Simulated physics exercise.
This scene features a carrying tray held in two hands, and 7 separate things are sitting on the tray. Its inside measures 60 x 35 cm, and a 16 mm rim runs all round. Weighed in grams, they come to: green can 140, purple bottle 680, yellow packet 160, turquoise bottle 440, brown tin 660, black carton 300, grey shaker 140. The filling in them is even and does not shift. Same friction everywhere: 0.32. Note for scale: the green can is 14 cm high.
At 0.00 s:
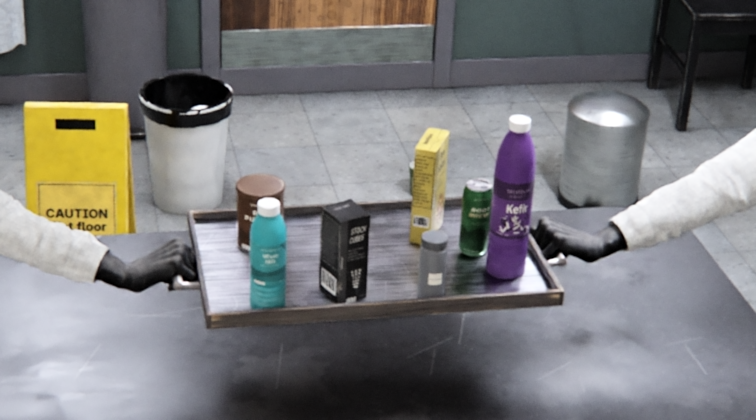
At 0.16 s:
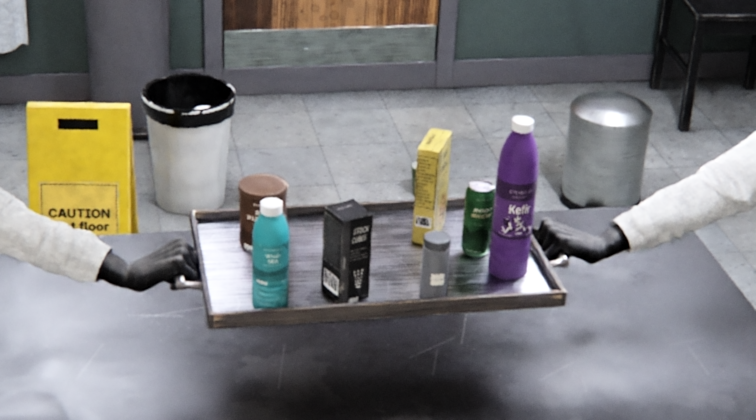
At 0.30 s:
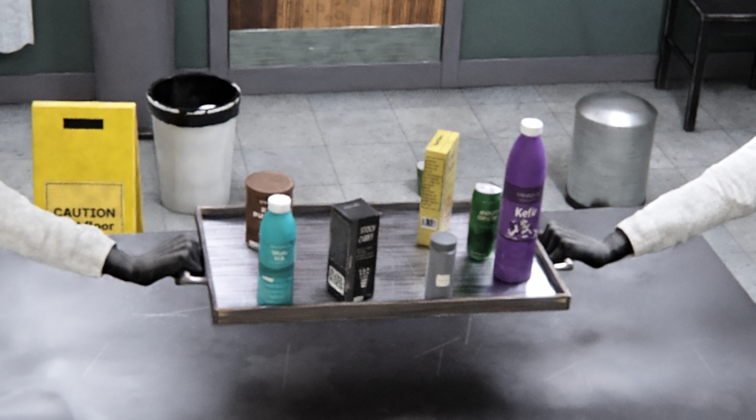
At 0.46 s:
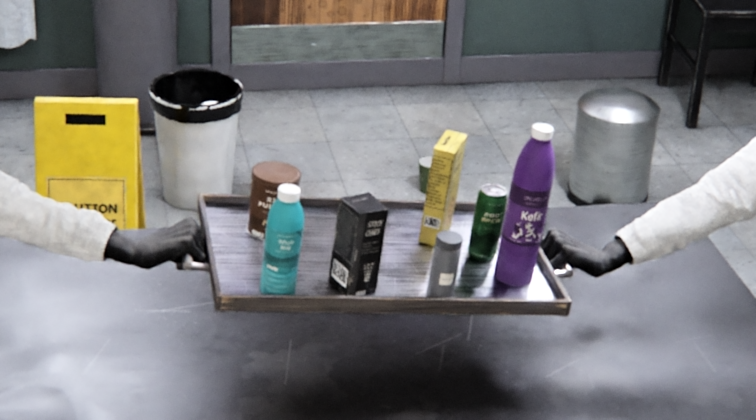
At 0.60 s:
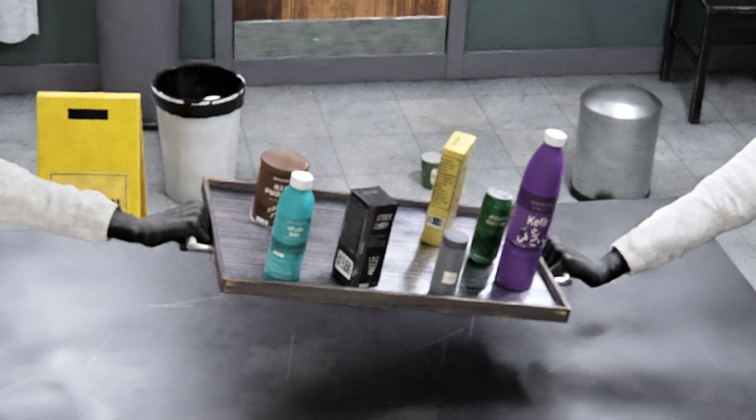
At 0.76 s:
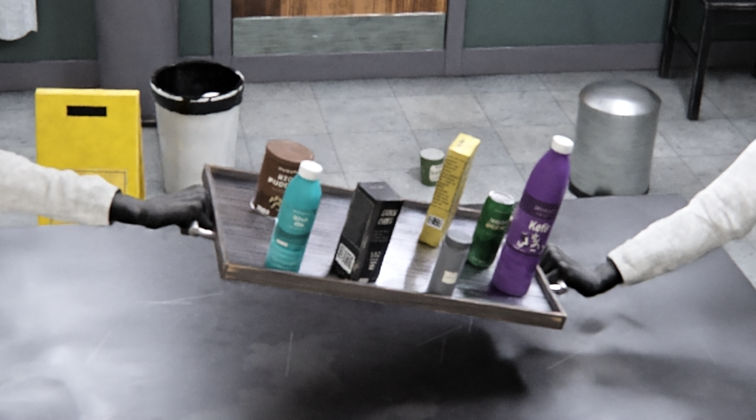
Gloved hands holding a wooden tray of seven bottles, cans and boxes, level at first, then tilting it steadily down to the right.
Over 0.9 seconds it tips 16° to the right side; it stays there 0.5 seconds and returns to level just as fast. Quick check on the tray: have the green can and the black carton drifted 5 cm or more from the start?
Check: Green can drifted; black carton not drifted.
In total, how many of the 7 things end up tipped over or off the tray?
3.
After 1.36 s, tray tilted 16°, right edge down; purple bottle now off the tray; green can tipped 50° from how it sat near (524, 245); yellow packet tipped 53° from how it sat.
After 1.56 s, tray tilted 16°, right edge down; green can now off the tray; yellow packet on its side.
After 1.86 s, tray tilted 11°, right edge down; yellow packet now off the tray.
After 2.16 s, tray tilted 2°, right edge down.
At rest (2.9 s), off the tray, green can, purple bottle and yellow packet; the other 4 in place, give or take 5 cm. In the last view, green can near (597, 298), black carton near (355, 240).
